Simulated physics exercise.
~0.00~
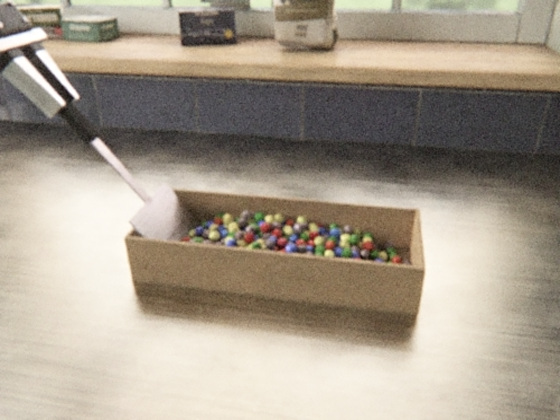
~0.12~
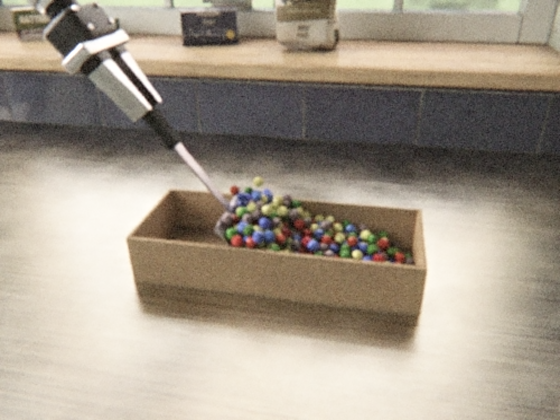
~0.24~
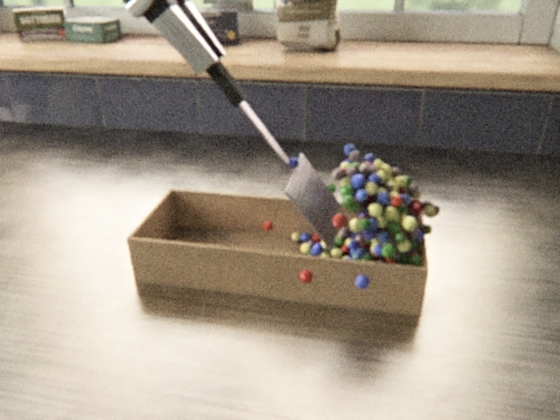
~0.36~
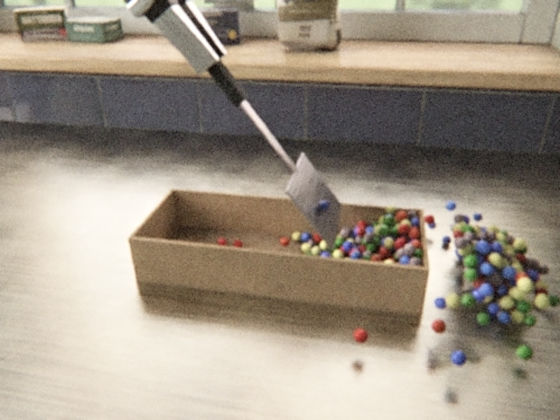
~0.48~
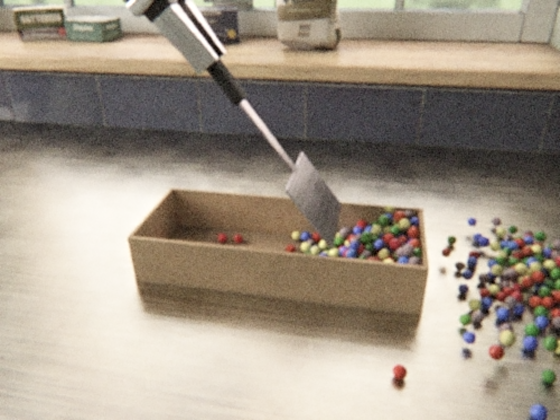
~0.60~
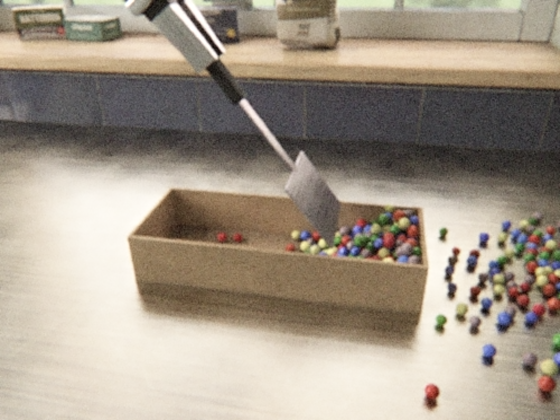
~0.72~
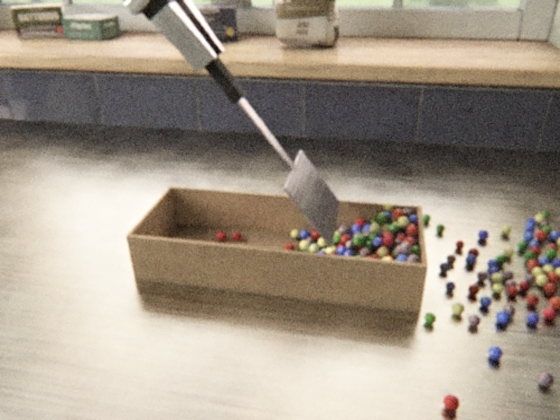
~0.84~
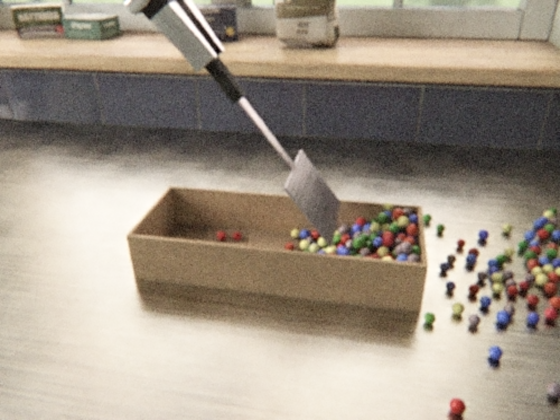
In a kitchen, a grey tabletop is seen from slightly above, with a wooden sill, small boxes and a jar behind it and a band of blue tiles below. A long brown tray holds many small round sweets in red, blue, green and yellow, and a robotic arm reaches in from the upper left with a flat paddle at the tray's left end. The paddle sweeps right, piling the sweets into a heap. It halts right of the middle, and a large clump flies over the right end, scattering across the table. The paddle stays still while many sweets lie outside and the rest remain mostly at the tray's right.
